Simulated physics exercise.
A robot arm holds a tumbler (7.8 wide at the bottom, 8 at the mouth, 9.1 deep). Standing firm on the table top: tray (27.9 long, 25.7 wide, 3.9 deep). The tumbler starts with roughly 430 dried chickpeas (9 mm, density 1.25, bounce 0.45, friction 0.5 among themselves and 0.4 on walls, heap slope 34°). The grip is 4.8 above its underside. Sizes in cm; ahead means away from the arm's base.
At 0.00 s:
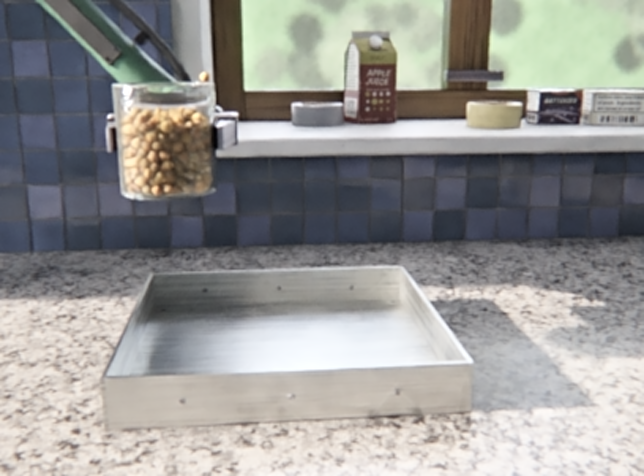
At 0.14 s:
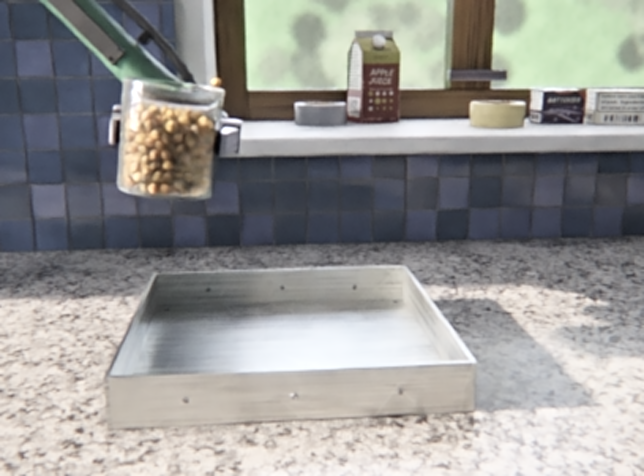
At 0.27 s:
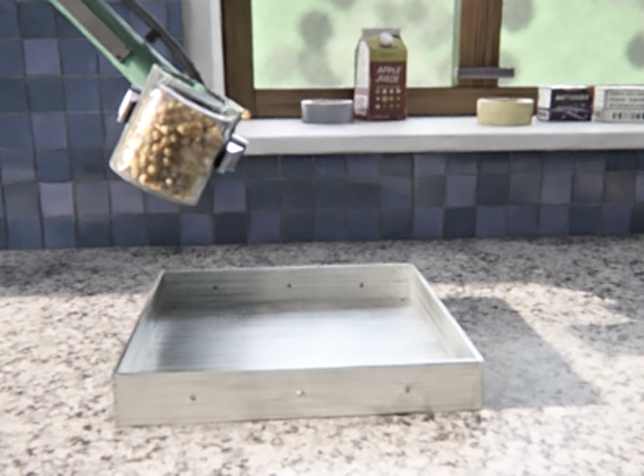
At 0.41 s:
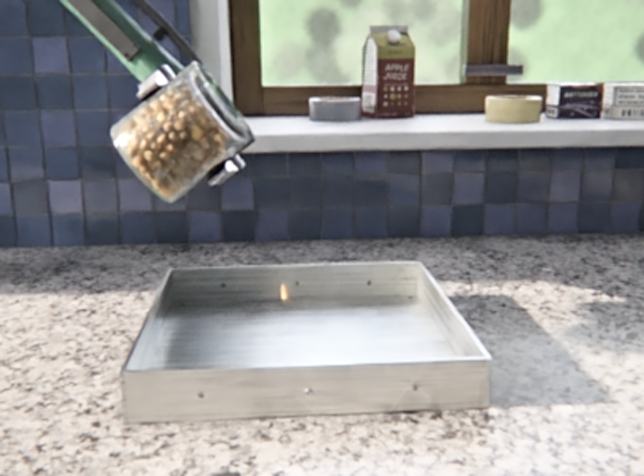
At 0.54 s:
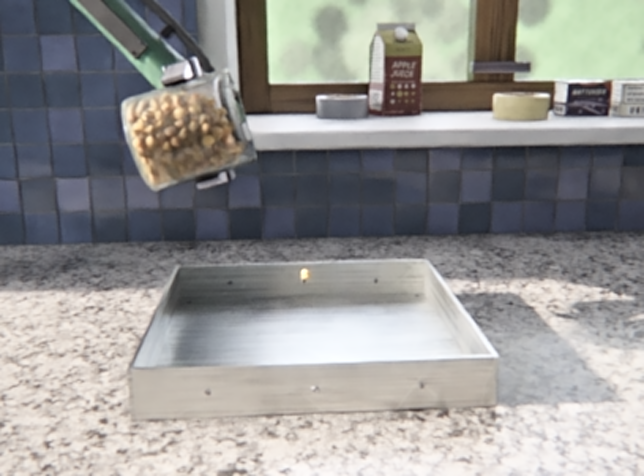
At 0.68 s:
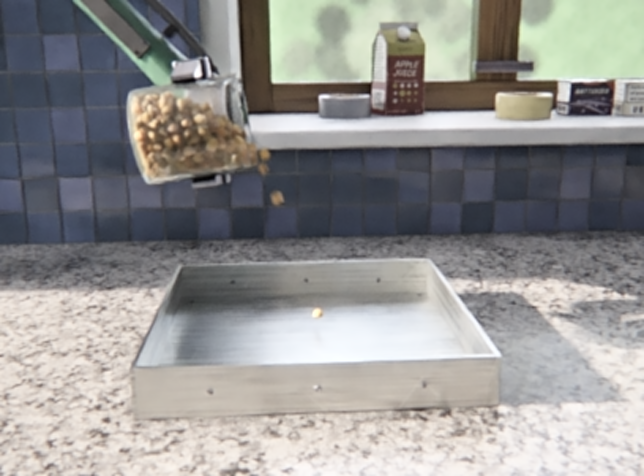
On a speckled kitchen counter, a green robot arm tilting a clear tumbler of chickpeas rightward above a metal tray, dropping a couple.
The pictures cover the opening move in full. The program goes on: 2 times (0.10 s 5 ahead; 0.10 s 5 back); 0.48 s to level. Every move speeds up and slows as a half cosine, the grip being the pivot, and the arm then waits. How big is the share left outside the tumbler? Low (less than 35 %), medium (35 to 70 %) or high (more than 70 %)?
Answer: High; more than 70 % of the dried chickpeas finish outside the tumbler.
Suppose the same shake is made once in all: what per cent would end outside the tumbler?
In that case some 75 per cent.
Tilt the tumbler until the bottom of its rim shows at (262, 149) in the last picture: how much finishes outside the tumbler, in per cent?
About 55 per cent.
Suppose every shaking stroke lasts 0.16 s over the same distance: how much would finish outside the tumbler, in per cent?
In that case some 65 per cent.
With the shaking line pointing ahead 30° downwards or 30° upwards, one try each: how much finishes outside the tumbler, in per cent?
About 55 and 100 per cent.
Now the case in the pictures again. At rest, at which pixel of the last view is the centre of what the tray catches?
Near (394, 334).
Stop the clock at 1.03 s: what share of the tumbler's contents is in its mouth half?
About 95 per cent.
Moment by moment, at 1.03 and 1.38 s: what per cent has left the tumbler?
About 70, 85.
After 1.03 s, tilted 82° forward, highest piece 20 above the table; 279 in the tray, 131 in the tumbler, 8 on the table or floor, 15 in flight or on a rim.
After 1.38 s, tilted 24° forward, highest piece 22 above the table; 362 in the tray, 59 in the tumbler, 12 on the table or floor.
After 1.76 s, level, highest piece 20 above the table; 362 in the tray, 59 in the tumbler, 12 on the table or floor.
After 2.81 s, level, highest piece 20 above the table; 362 in the tray, 59 in the tumbler, 12 on the table or floor.
In the end, 362 in the tray, 59 in the tumbler, 12 on the table or floor. That is 86 % outside the tumbler.
